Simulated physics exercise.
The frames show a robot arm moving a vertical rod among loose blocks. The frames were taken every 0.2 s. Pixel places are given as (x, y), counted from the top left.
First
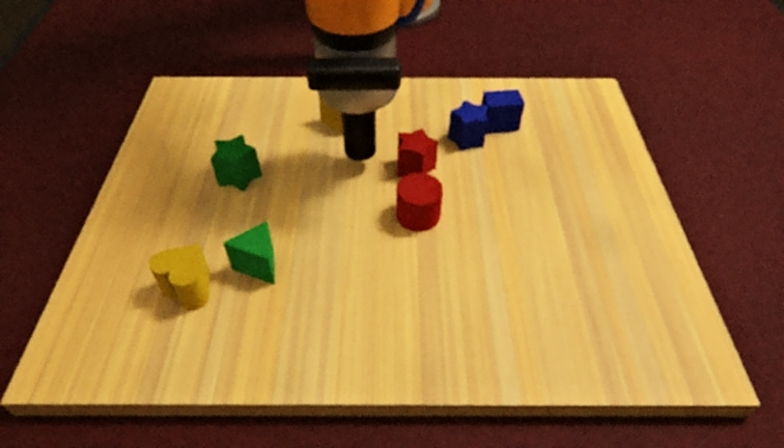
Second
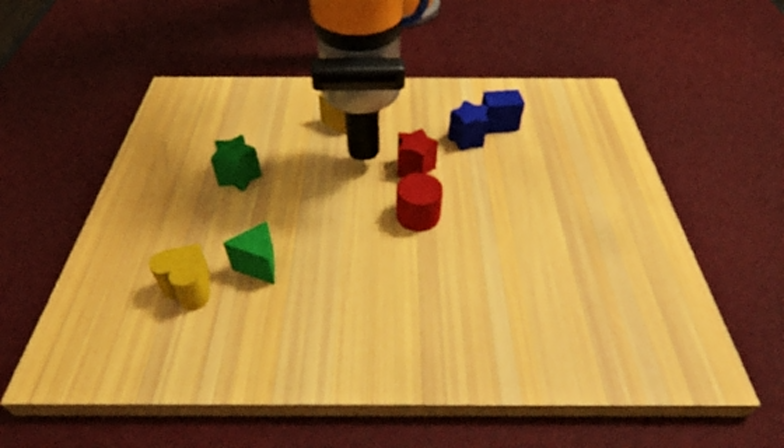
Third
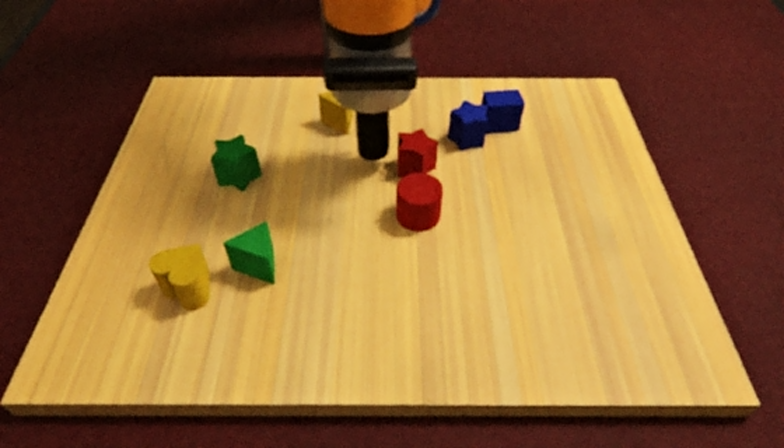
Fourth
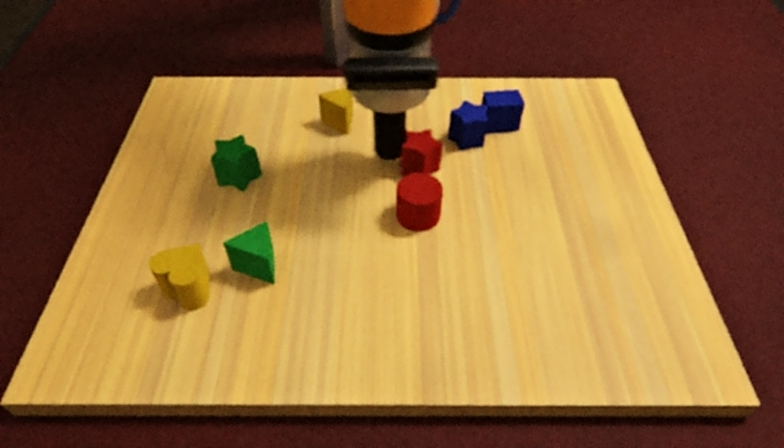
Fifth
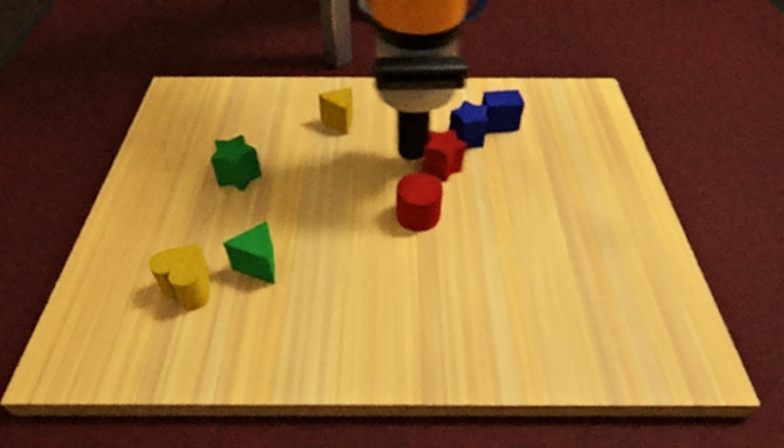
Robot arm sliding its black rod rightward across a wooden board, then pushing a red star-shaped block toward the blue blocks.
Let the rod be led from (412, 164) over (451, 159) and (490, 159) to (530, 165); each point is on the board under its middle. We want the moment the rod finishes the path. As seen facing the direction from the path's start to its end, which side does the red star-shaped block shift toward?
It moves over to the right.
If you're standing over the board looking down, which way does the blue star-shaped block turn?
Turns anticlockwise.
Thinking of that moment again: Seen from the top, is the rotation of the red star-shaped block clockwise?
Yes
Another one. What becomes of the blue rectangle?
At the end, its place is the same.
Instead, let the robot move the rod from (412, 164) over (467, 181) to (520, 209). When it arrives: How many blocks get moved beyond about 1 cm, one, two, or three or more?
I'd put the number at one.
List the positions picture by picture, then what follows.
Rod tip at (360, 150); block tops, red star-shaped block at (416, 141); blue star-shaped block at (471, 112); blue rectangle at (504, 97), in the first picture.
Rod at (364, 150); blocks unchanged, in the second picture.
Rod at (373, 150); blocks unchanged, in the third picture.
Rod at (390, 150); red star-shaped block at (421, 140), in the fourth picture.
Rod at (412, 150); red star-shaped block at (444, 141); blue star-shaped block at (471, 112); blue rectangle at (504, 97), in the fifth picture.
What follows on the original path. One third of the way, rod at (453, 144); red star-shaped block at (483, 142), turned 20° clockwise.
Two thirds of the way, rod at (495, 145); red star-shaped block at (517, 150), turned 50° clockwise; blue star-shaped block at (478, 109), turned 50° anticlockwise.
At the end, rod at (534, 150); red star-shaped block at (536, 158), turned 90° clockwise; blue star-shaped block at (478, 109), turned 50° anticlockwise; blue rectangle in place.
